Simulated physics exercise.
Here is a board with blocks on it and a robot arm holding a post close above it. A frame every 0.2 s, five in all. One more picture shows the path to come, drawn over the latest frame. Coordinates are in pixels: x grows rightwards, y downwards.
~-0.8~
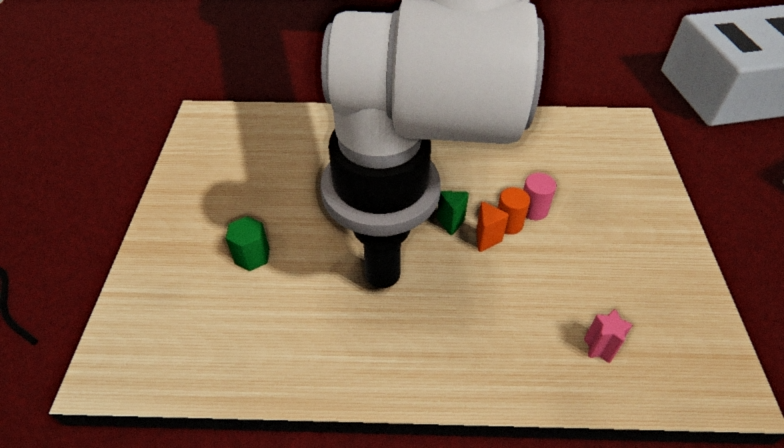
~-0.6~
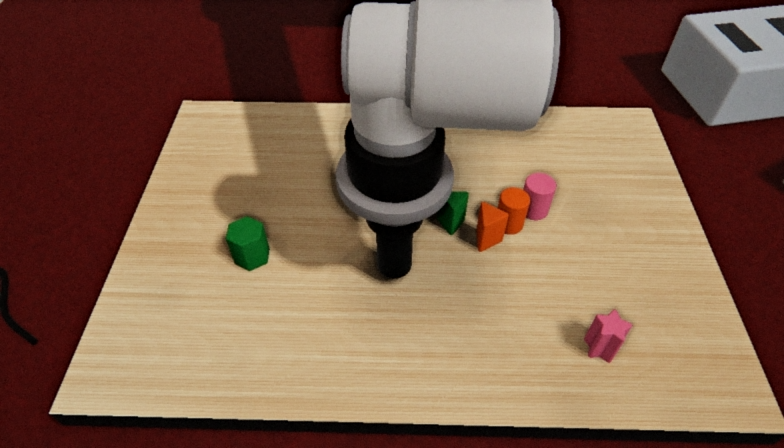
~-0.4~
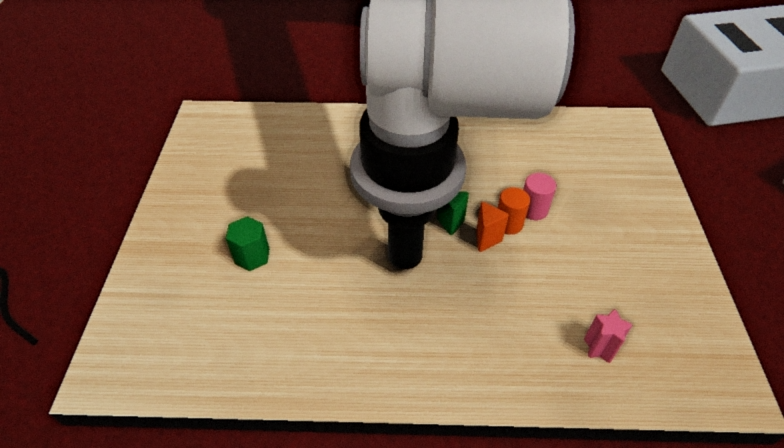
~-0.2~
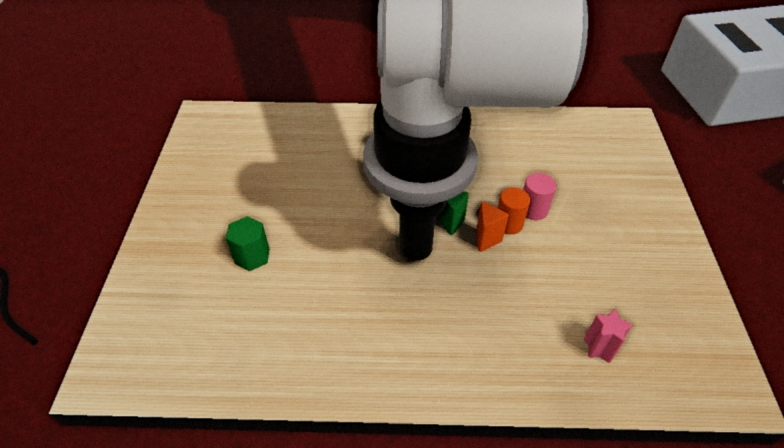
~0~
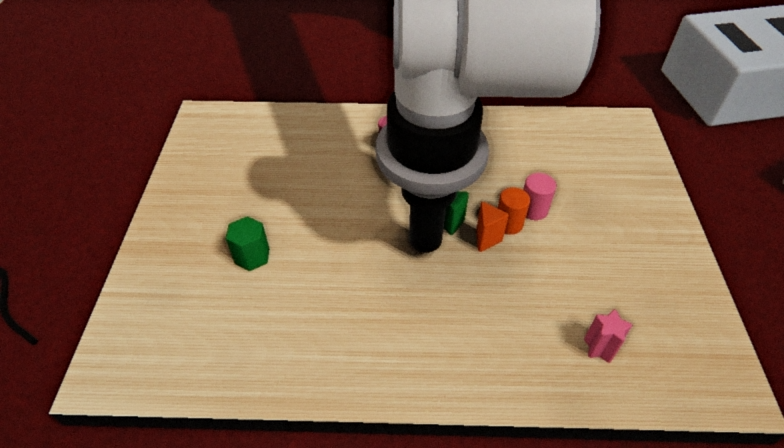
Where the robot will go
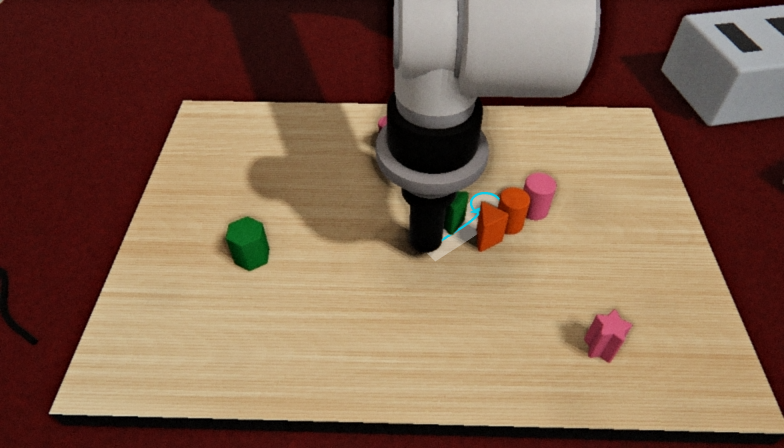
A robot arm moves its black post slightly right and away above the still blocks.
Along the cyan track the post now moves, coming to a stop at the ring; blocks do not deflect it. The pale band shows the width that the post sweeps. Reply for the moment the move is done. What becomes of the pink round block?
From what I can tell, it will keep its place.
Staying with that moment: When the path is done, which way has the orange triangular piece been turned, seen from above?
It goes round the way clock hands do.
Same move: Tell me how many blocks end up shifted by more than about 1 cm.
That's one.
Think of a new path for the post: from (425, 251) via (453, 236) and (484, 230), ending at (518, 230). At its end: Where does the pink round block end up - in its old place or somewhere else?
It gets displaced.
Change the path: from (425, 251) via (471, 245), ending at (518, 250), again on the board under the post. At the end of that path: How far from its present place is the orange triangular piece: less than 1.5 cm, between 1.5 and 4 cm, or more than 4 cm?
Its final spot will lie more than 4 cm from the current one.
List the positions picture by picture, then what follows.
The first picture shows tip of the post at (383, 274), middles of tops, green triangular piece at (454, 197), orange triangular piece at (492, 213), pink round block at (541, 183).
The second picture shows post at (394, 265), nothing pushed.
The third picture shows post at (405, 256), nothing pushed.
The fourth picture shows post at (416, 248), nothing pushed.
The fifth picture shows post at (426, 240), green triangular piece partly hidden, orange triangular piece at (492, 213), pink round block at (541, 183).
The line goes from (425, 251) over (460, 229) to (486, 204).
The first path, step by step. Halfway along, post at (462, 217); green triangular piece at (465, 182), turned 70° anticlockwise.
At the end, post at (488, 193); green triangular piece at (471, 165), turned 110° anticlockwise; orange triangular piece at (495, 212), turned 30° clockwise; pink round block unmoved.
